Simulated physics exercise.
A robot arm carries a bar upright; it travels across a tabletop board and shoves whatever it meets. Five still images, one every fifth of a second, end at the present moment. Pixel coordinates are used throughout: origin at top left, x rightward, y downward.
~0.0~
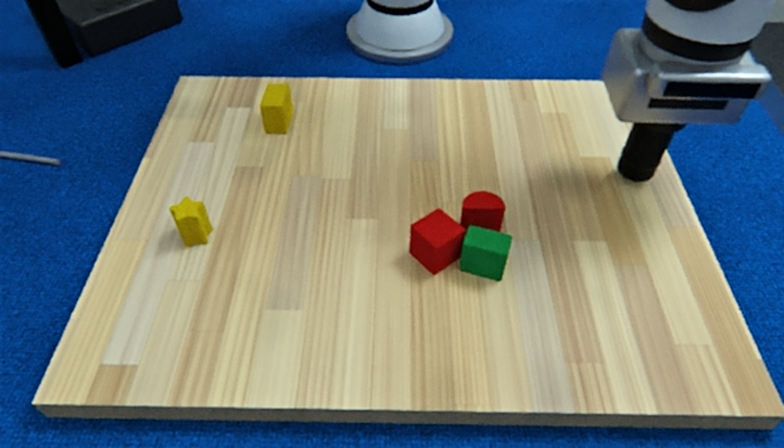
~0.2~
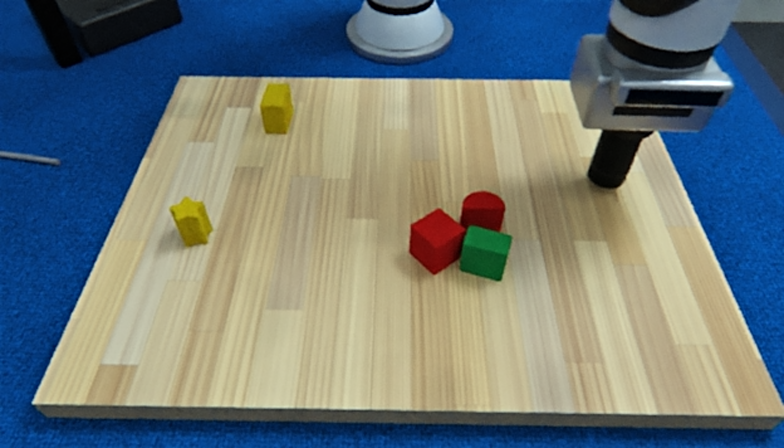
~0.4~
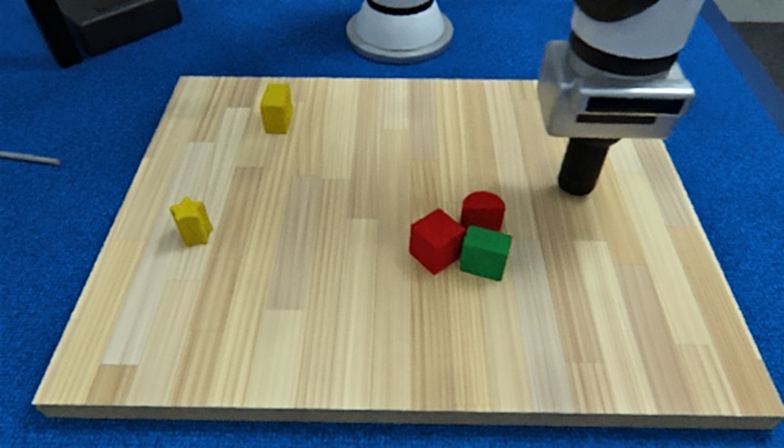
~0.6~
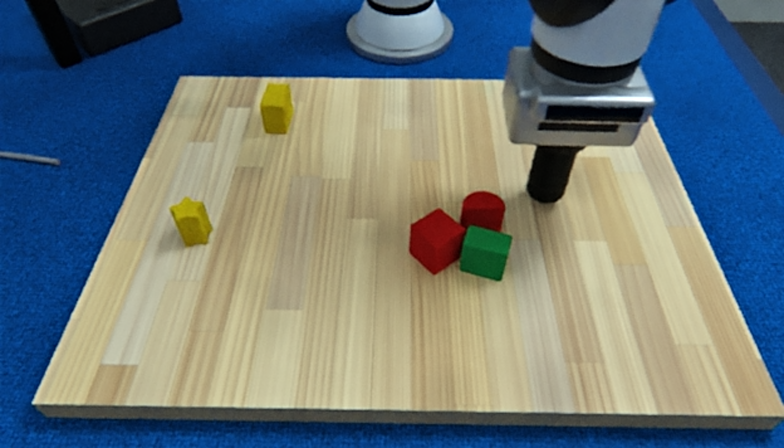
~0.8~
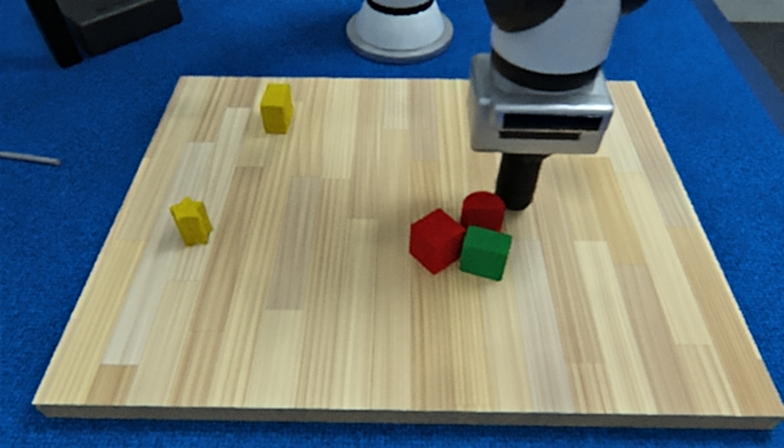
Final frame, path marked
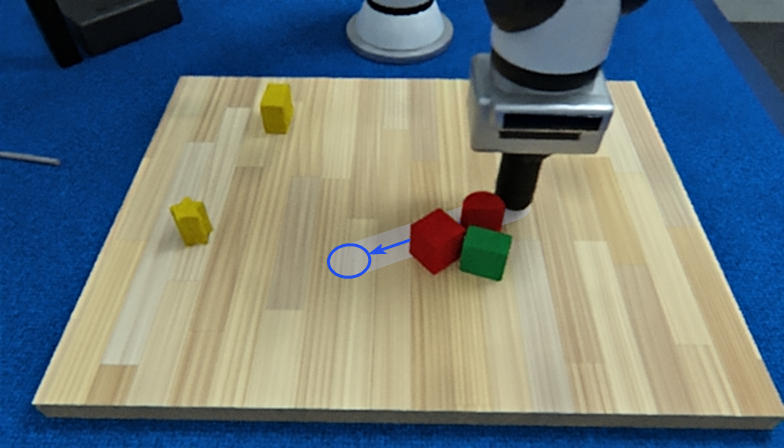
A robot arm with a black tip moved steadily left across a wooden board until it was beside a cluster of two red blocks and a green one, while all the blocks stayed still.
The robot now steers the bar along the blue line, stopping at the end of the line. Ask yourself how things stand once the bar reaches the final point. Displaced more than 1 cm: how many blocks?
This push will displace two blocks.
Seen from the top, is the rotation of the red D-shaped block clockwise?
I'd say no.
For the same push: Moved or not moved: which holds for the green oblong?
Once the bar is done, the green oblong remains in the old spot.
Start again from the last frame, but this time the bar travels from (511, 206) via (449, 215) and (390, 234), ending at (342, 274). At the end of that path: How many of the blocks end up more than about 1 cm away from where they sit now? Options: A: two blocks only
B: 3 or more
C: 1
My pick is C.
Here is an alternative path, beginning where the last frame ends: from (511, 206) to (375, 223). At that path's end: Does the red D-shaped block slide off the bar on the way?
I expect so.
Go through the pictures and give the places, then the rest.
In the first frame, lower end of the bar (635, 170), tops of blocks, red square piece (438, 227), red D-shaped block (483, 200), green oblong (488, 239).
In the second frame, bar (606, 177), blocks as before.
In the third frame, bar (576, 184), blocks as before.
In the fourth frame, bar (545, 191), blocks as before.
In the fifth frame, bar (513, 198), red square piece (438, 227), red D-shaped block (483, 200), green oblong (488, 239).
The drawn path runs from (511, 206) to (349, 261).
What follows on the original path. One third of the way, bar (461, 216); red square piece (422, 241), turned 25° clockwise; red D-shaped block (455, 222), turned 30° anticlockwise.
Two thirds of the way, bar (406, 234); red square piece (418, 245), turned 30° clockwise; red D-shaped block (452, 230), turned 55° anticlockwise.
At the end, bar (349, 253); red square piece (417, 247), turned 20° clockwise; red D-shaped block (452, 230), turned 55° anticlockwise; green oblong not moved.
